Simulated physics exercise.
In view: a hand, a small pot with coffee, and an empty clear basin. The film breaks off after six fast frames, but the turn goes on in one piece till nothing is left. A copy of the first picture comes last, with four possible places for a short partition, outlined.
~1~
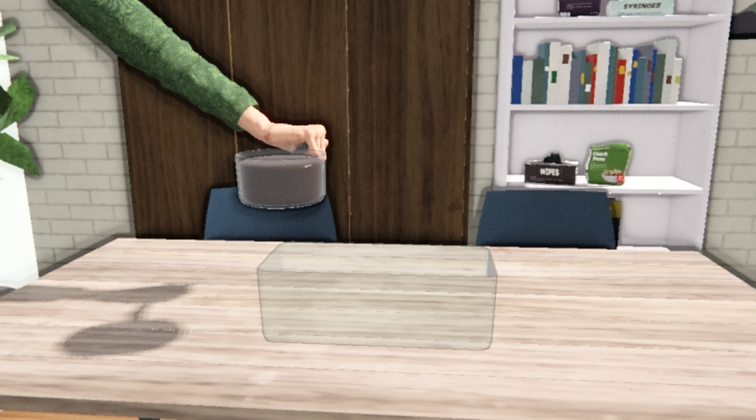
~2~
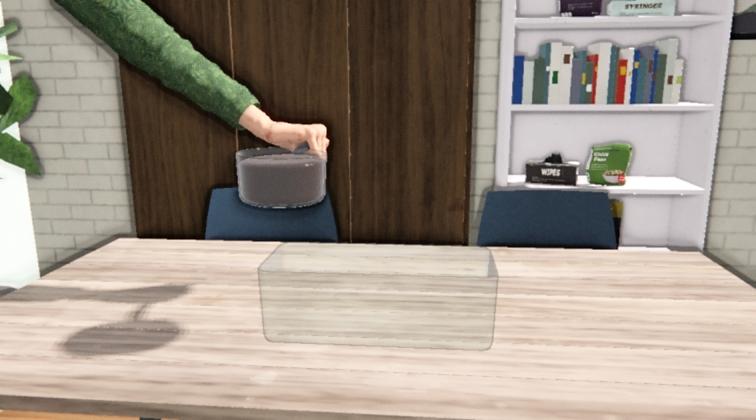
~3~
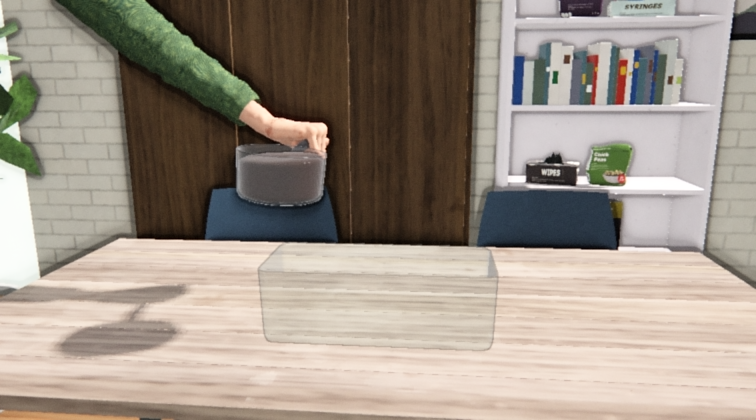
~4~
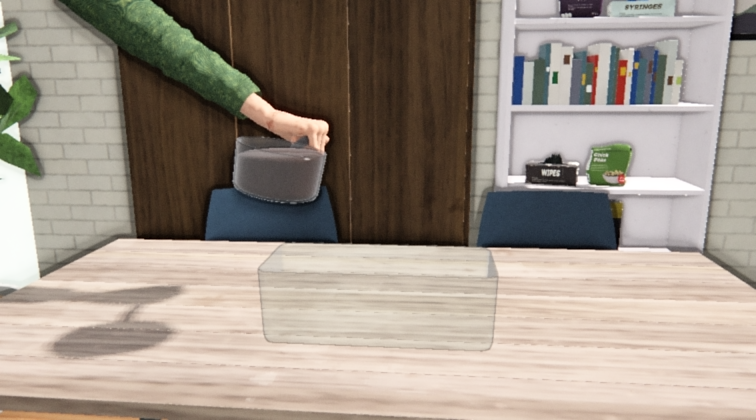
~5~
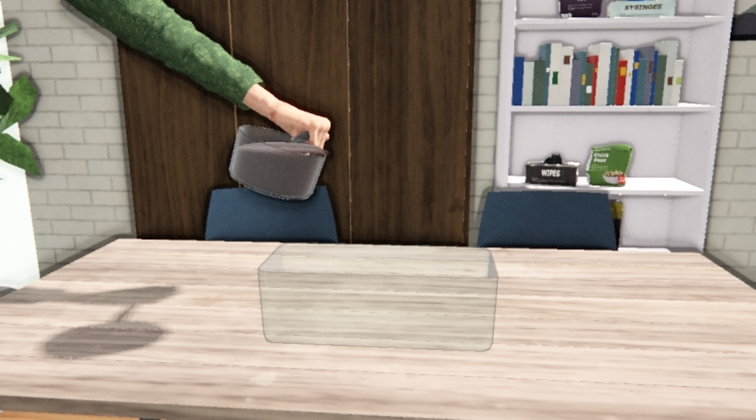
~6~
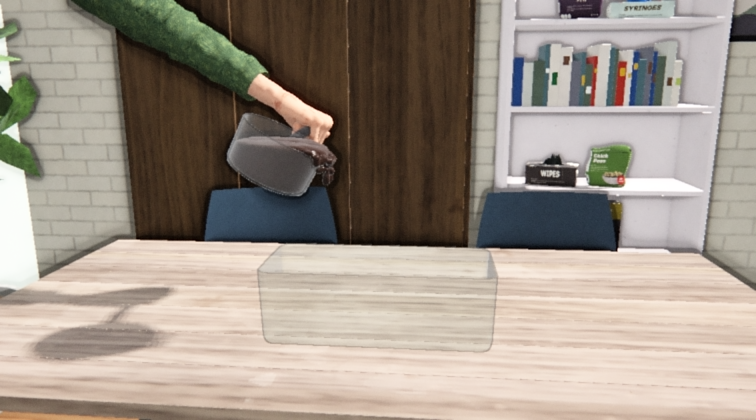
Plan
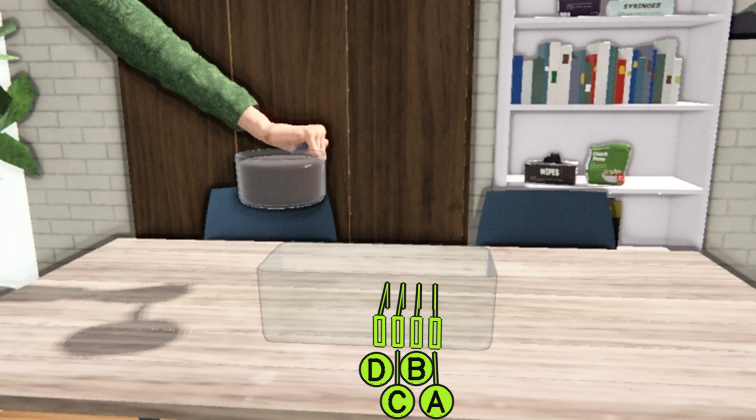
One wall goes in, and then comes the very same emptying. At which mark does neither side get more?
Use place C.
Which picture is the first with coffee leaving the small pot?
Picture 5.
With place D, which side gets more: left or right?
The right one.
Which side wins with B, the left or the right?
The left one.
In lime, A at (434, 353); B at (416, 352); C at (397, 351); D at (379, 350).
If A is chosen, about 93 % ends left of the wall and 6 % right of it.
If B is chosen, about 89 % ends left of the wall and 10 % right of it.
If C is chosen, about 51 % ends left of the wall and 47 % right of it.
If D is chosen, about 18 % ends left of the wall and 81 % right of it.
